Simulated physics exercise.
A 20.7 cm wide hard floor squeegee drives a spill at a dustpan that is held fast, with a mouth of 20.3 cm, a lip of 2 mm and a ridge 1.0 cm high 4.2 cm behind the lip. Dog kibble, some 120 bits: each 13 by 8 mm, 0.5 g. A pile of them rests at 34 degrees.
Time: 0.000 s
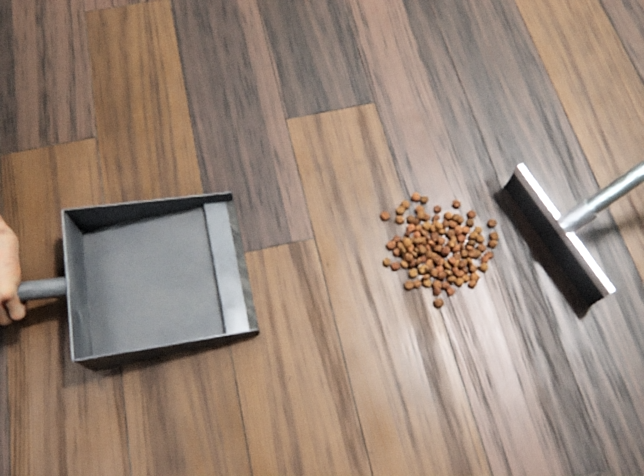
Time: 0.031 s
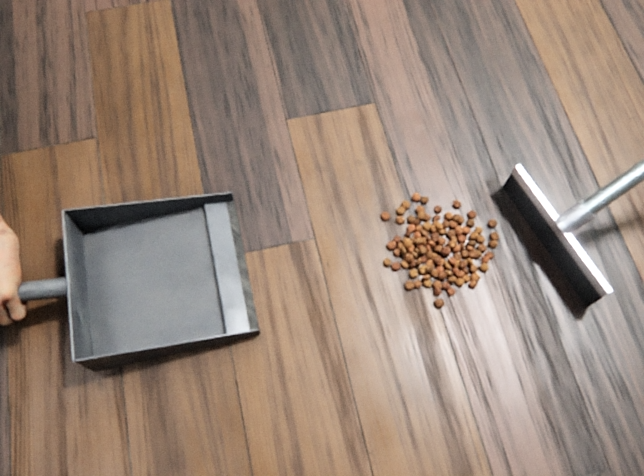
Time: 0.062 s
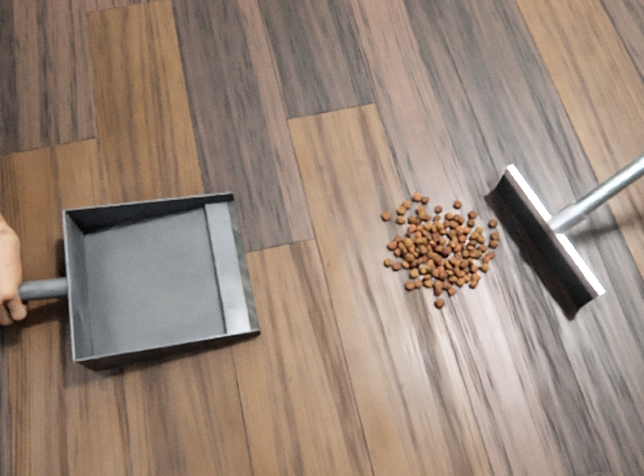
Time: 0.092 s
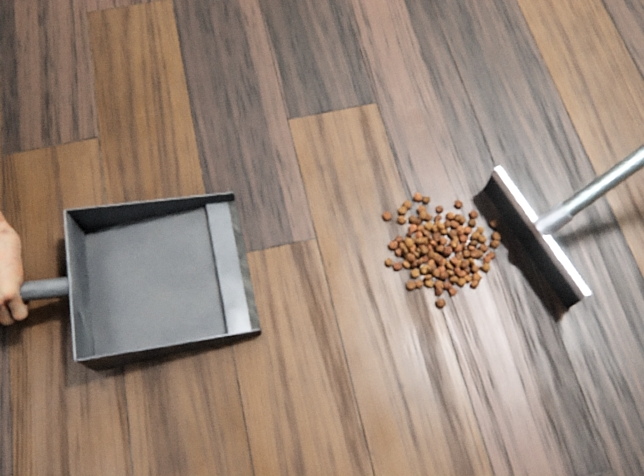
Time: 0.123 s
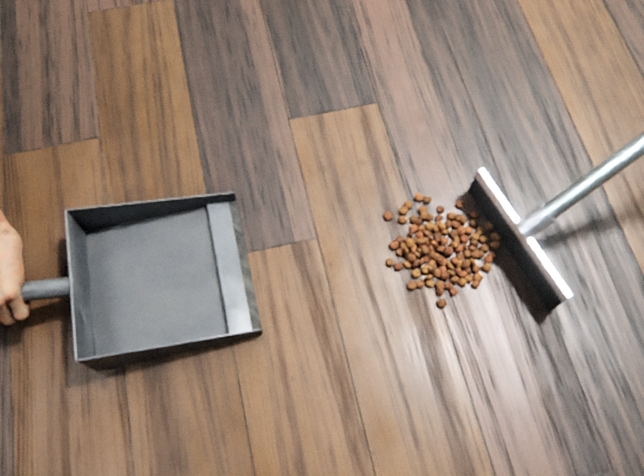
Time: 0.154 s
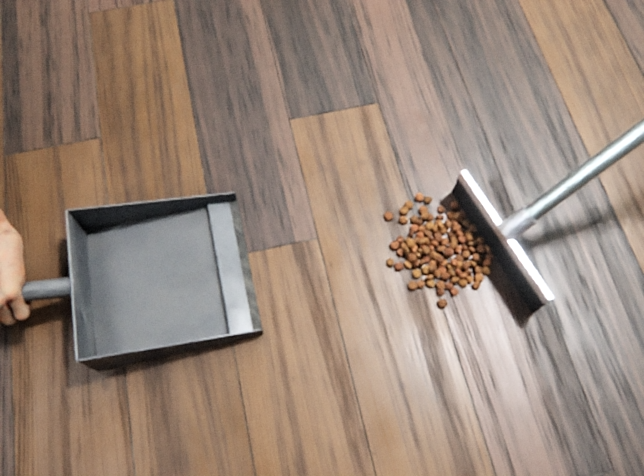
On a wood plank floor, a squeegee sliding left into a pile of brown kibble while a hand holds a gray dustpan still.
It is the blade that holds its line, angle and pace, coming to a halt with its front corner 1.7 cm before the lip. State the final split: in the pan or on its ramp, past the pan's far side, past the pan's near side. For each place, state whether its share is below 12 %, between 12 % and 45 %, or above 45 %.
In order: Pan: A medium share, far side: A low share, near side: A medium share.
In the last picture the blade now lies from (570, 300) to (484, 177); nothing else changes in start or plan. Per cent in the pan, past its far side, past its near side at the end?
Pan 20; far 0; near 20.
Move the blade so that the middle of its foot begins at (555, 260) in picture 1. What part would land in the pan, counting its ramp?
About 25 per cent.
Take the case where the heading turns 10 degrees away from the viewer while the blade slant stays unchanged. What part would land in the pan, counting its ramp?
Roughly 10 percent.
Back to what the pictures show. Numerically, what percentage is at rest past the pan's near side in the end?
About 20 per cent.
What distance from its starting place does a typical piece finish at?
Roughly 26 centimetres.
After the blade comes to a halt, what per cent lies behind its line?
Roughly 10 per cent of it.
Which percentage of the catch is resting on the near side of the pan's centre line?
Estimate: Close to 50 %.
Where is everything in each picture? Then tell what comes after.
Blade from (607, 292) to (519, 171), moved 0.0 cm, 0 of the pieces shifted so far; middle of the pieces at (438, 248); pan at (153, 283), in the first picture.
Blade from (605, 293) to (516, 171), moved 0.4 cm, 0 of the pieces shifted so far; middle of the pieces at (438, 248), in the second picture.
Blade from (596, 294) to (509, 172), moved 1.6 cm, 0 of the pieces shifted so far; middle of the pieces at (439, 248), in the third picture.
Blade from (583, 295) to (497, 173), moved 3.5 cm, 0 of the pieces shifted so far; middle of the pieces at (440, 248), in the fourth picture.
Blade from (565, 297) to (480, 175), moved 6.0 cm, 1 of the pieces shifted so far; middle of the pieces at (441, 248), in the fifth picture.
Blade from (546, 299) to (463, 176), moved 8.5 cm, 22 of the pieces shifted so far; middle of the pieces at (442, 249); pan at (157, 284). Its pace works out near 0.82 m/s, heading 7 degrees away from the viewer's side, in the sixth picture.
Then, at 0.34 s, middle of the blade 19 cm from the lip; 0 % over the lip, far side 0 %, near side 15 %.
After 0.47 s, middle of the blade 8 cm from the lip; 0 % over the lip, far side 0 %, near side 20 %.
After 0.72 s, middle of the blade 4 cm from the lip; 20 % over the lip, far side 0 %, near side 20 %.
At rest (1.1 s), pan 20 %, far side 0 %, near side 20 %, in front of the lip or behind the blade 60 %.
